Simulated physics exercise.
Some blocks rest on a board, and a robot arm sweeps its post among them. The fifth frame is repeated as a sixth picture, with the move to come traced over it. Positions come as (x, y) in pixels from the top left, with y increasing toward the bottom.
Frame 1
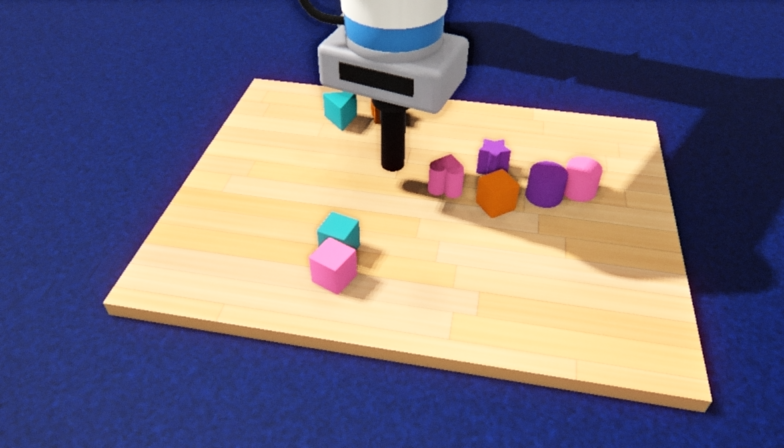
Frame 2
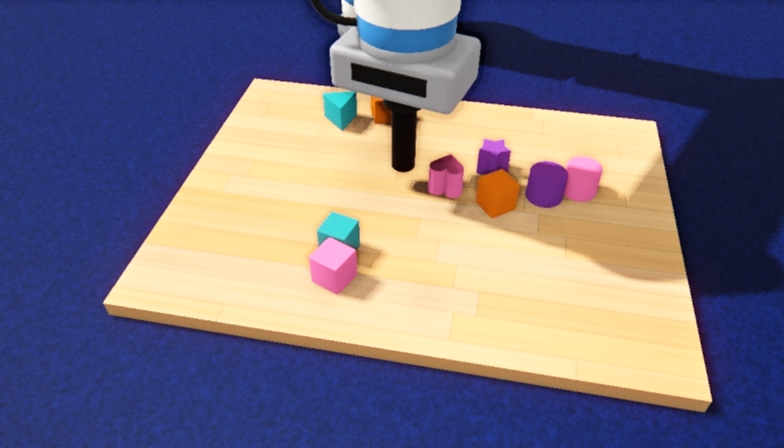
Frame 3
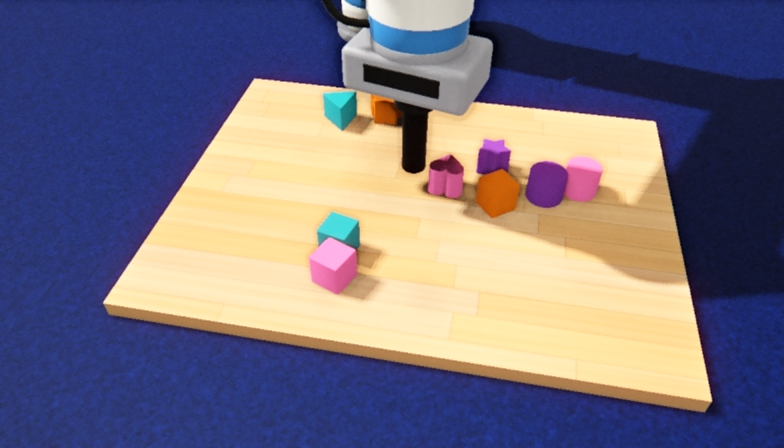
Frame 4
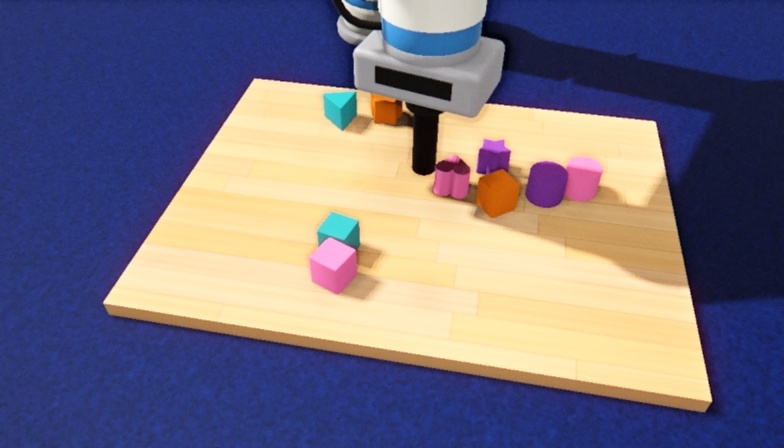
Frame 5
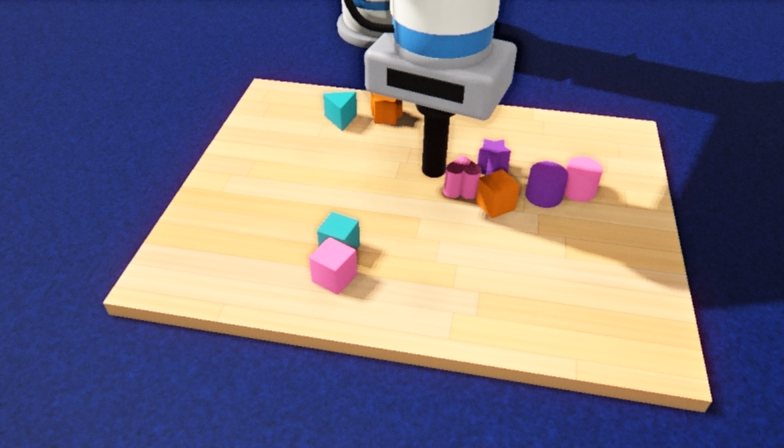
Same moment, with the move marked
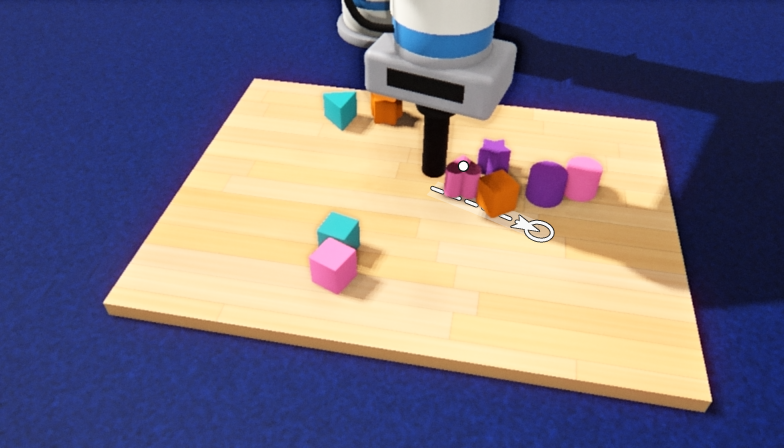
A robot arm slides its black post right and nudges a pink block slightly right.
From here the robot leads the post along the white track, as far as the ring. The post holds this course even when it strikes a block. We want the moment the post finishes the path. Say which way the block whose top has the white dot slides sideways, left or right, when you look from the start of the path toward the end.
With start-to-end as forward, it shifts left.
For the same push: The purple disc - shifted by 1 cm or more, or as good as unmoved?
Moved off its spot.
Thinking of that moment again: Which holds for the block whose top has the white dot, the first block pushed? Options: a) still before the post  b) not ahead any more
b - not ahead any more.
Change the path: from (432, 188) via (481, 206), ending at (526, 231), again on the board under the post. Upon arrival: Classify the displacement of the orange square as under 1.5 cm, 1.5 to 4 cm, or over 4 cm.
Displaced more than 4 cm.
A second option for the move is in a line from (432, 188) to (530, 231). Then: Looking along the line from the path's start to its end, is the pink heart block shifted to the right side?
No, it doesn't check out.
Drawn move, from (432, 188) to (539, 231); the dot is on the pink heart block.
The first path, step by step. One third of the way, post (470, 184); pink heart block (491, 169), turned 70° anticlockwise; orange square (520, 185), turned 15° clockwise.
Two thirds of the way, post (505, 198); pink heart block (498, 168), turned 80° anticlockwise; orange square (533, 186); purple disc (555, 170); pink disc (589, 166).
At the end, post (543, 214); pink heart block (498, 168), turned 80° anticlockwise; orange square (546, 187), turned 30° anticlockwise; purple disc (558, 168); pink disc (593, 164).
